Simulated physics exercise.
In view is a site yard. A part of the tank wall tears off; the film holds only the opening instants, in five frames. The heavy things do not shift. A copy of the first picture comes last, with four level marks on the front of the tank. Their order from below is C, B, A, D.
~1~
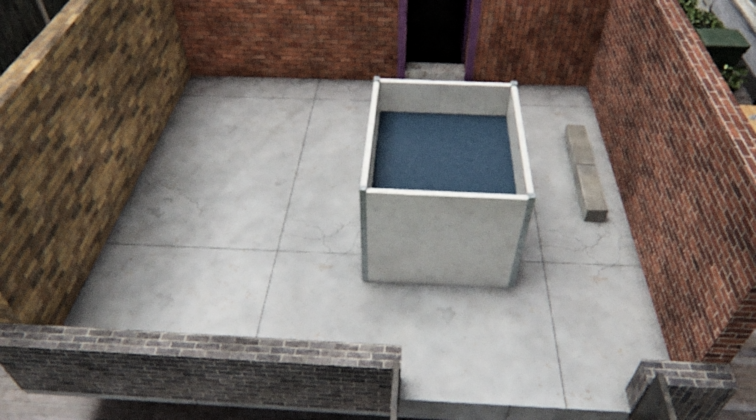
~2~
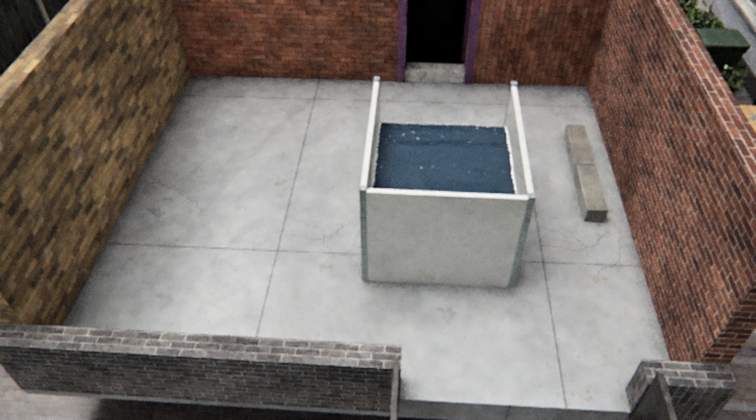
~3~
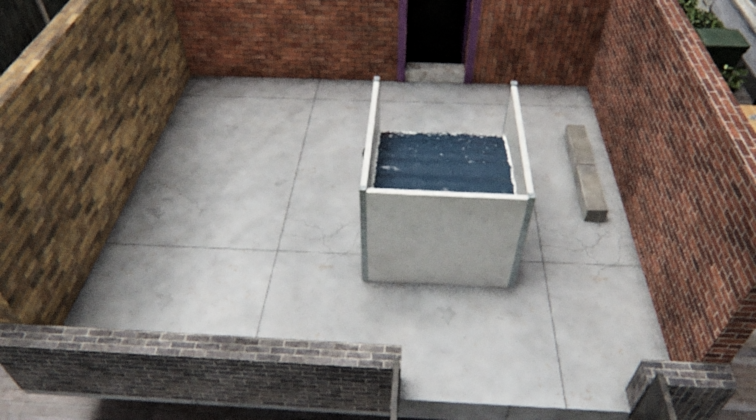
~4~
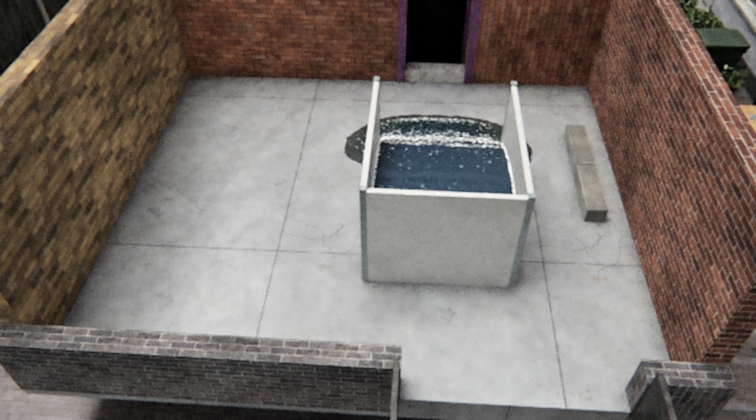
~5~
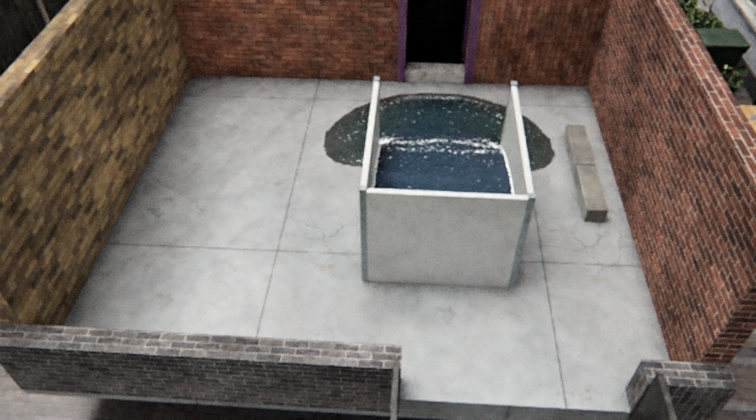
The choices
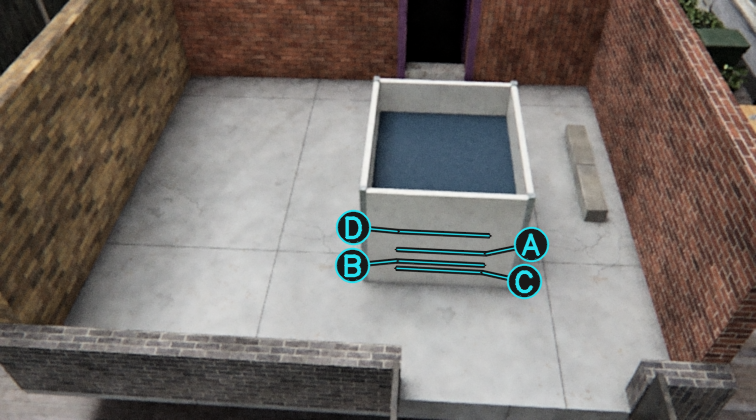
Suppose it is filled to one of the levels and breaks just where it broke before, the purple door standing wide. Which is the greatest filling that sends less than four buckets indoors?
Level B.
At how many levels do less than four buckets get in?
Two of the four.
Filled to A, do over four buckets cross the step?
Yes, it does.
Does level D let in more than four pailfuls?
Yes, that goes wrong.
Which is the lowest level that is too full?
The answer is A.
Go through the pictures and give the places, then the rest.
The first picture shows water in the tank at rest, its middle at (443, 162); foot of the purple doorway at (434, 82); open gate at (522, 349).
In the second picture, water covers 1 % of the ground, its front hidden from here.
In the third picture, water covers 4 % of the ground, its front hidden from here.
In the fourth picture, water covers 8 % of the ground, its front hidden from here.
The fifth picture shows front seen at (340, 126), 14 % of the ground wet.
On the marked copy, A at (441, 251); B at (440, 263); C at (439, 270); D at (443, 233); from the bottom up C, B, A, D.
Choosing A, about 9 bucketfuls get in.
Choosing B, a splash gets over, under a bucket.
Choosing C, nothing gets over.
Choosing D, dozens of bucketfuls pour in.
